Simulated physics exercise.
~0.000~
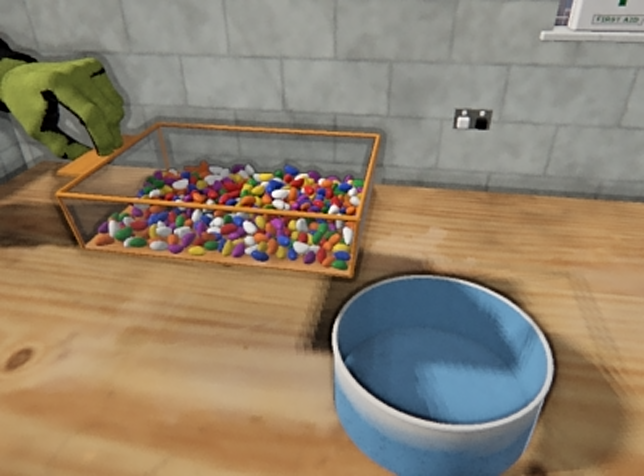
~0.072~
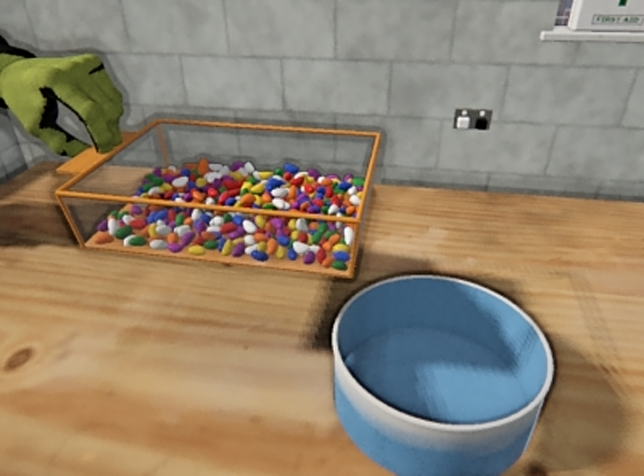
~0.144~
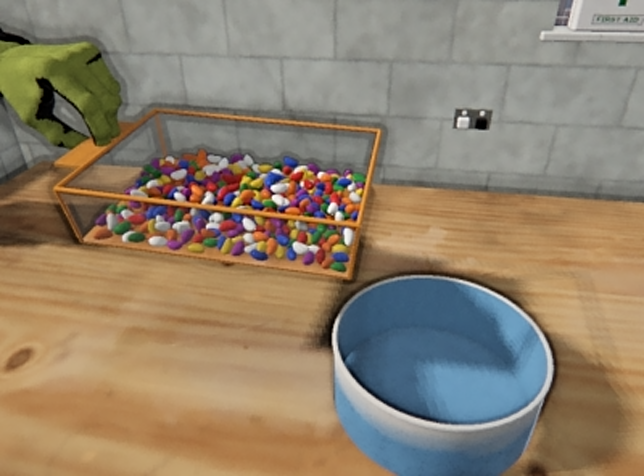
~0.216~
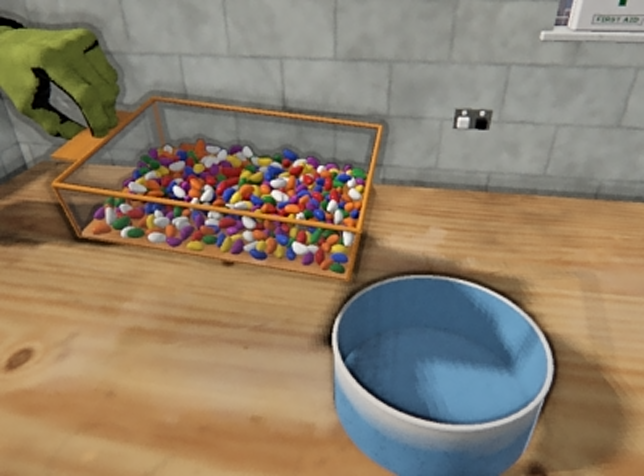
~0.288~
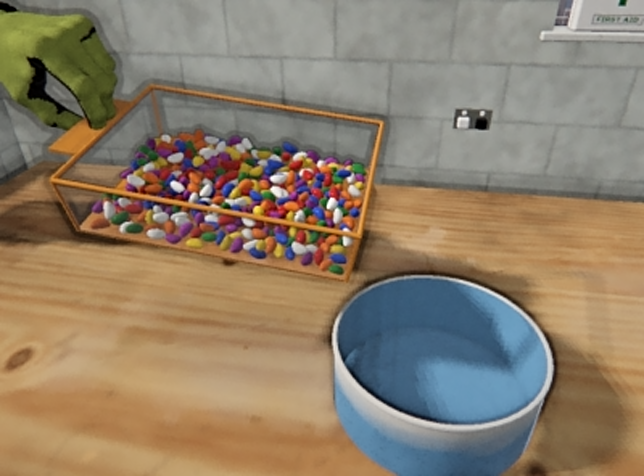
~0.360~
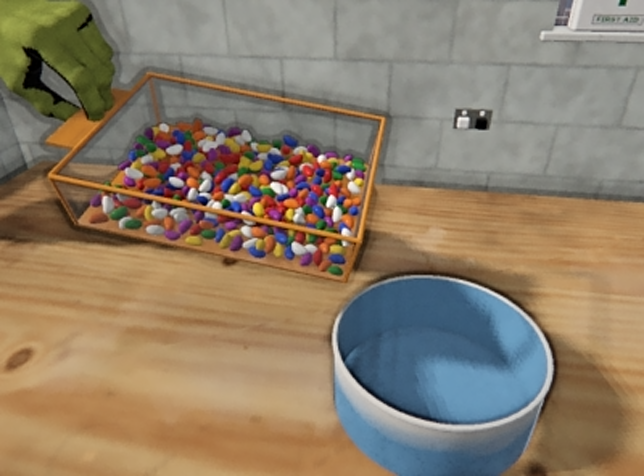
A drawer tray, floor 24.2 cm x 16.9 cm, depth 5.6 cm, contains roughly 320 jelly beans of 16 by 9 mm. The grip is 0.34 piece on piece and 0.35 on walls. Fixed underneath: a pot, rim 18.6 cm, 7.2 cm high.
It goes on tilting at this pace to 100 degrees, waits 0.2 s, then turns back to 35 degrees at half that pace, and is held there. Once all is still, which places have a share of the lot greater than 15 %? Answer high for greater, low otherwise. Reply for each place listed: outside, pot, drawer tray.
Outside: High, pot: High, drawer tray: Low.
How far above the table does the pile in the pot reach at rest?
I'd put it near 3.0 cm.
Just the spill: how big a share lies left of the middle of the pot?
100%, roughly.
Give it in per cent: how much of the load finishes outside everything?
About 45 %.
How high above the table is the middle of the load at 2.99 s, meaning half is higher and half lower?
I'd say close to 0 centimetres.
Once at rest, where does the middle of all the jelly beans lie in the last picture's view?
Centre: Approx. (351, 402).
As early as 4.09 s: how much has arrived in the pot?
At that point, some 50 in a hundred have made it.
After 1.79 s, tilt 87 degrees; outside 5 %, pot 15 %, drawer tray 70 %, in the air 10 %; middle of all pieces near (307, 262).
Then, at 2.99 s, tilt 84 degrees; outside 45 %, pot 50 %, drawer tray 10 %; middle of all pieces near (349, 393).
After 4.09 s, tilt 56 degrees; outside 45 %, pot 50 %, drawer tray 10 %; middle of all pieces near (350, 394).
After 5.14 s, tilt 35 degrees; outside 45 %, pot 50 %, drawer tray 10 %; middle of all pieces near (351, 394).
In the end, at 5.4 s, outside 45 %, pot 50 %, drawer tray 10 %.
